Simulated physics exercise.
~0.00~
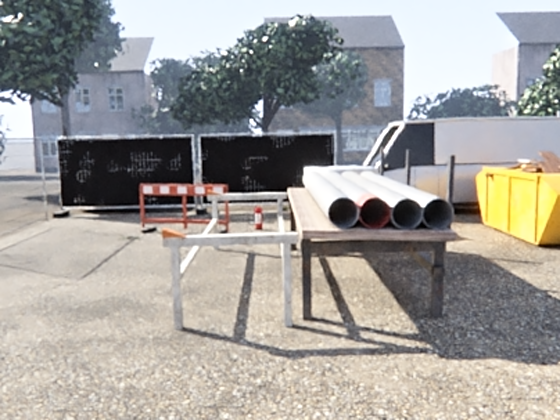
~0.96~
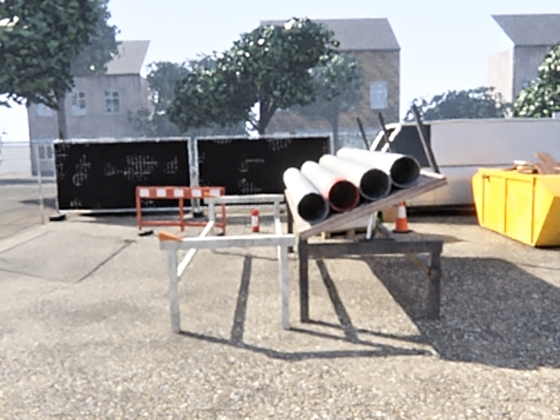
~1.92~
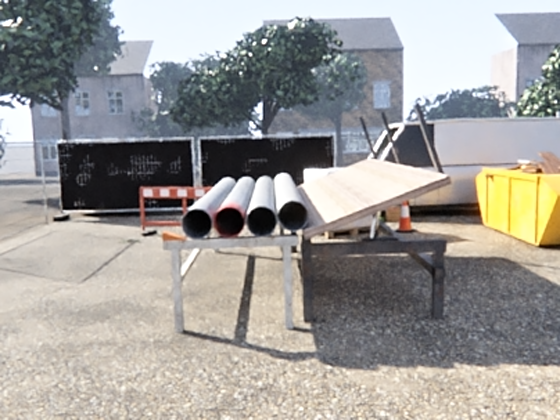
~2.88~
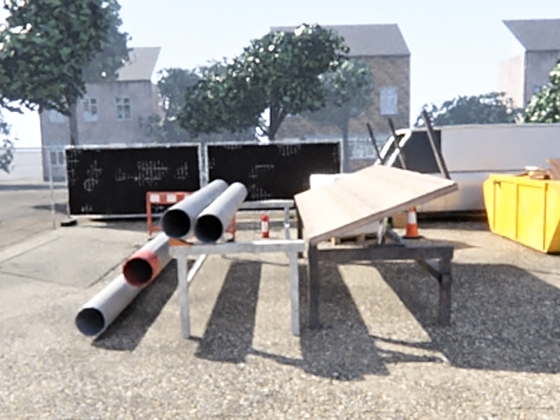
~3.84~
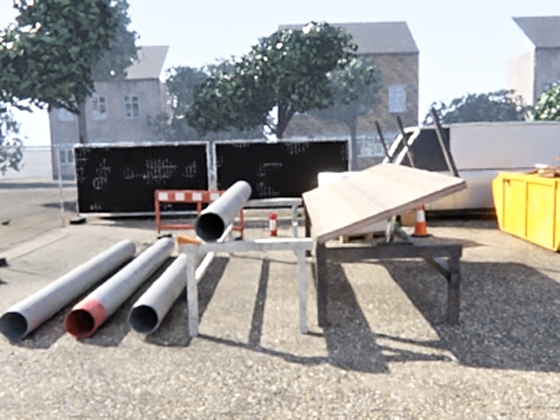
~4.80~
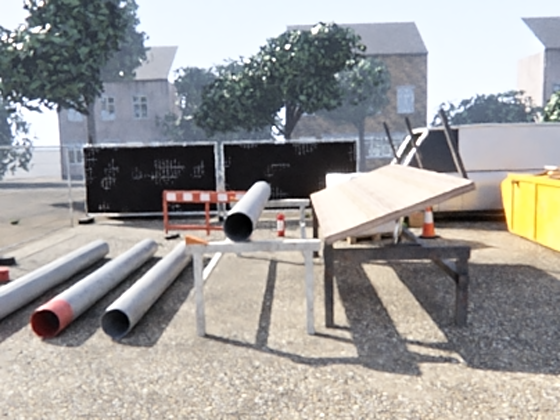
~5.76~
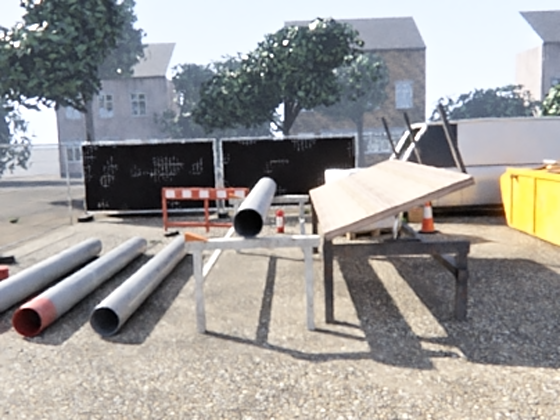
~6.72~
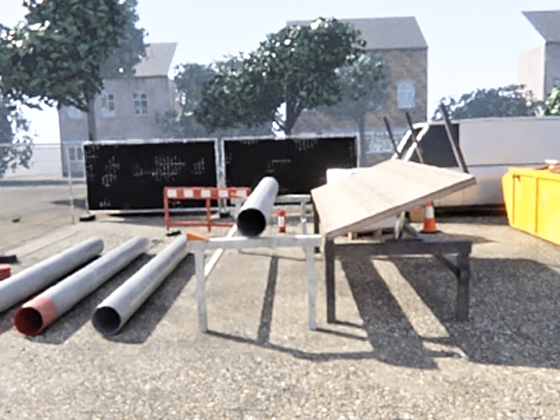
Four grey plastic pipes, one marked red at its end, lie side by side on a wooden deck in a sunlit gravel yard, seen end-on from the front. A white rack stands to the left, with dark fence panels, trees and houses behind and a yellow skip at the right. The deck's far edge tilts up, and the pipes roll left onto the level rack. The red-marked pipe and another spill over its left end, then a third follows. Three pipes come to lie on the gravel, while one stays on the rack beside the tilted deck.
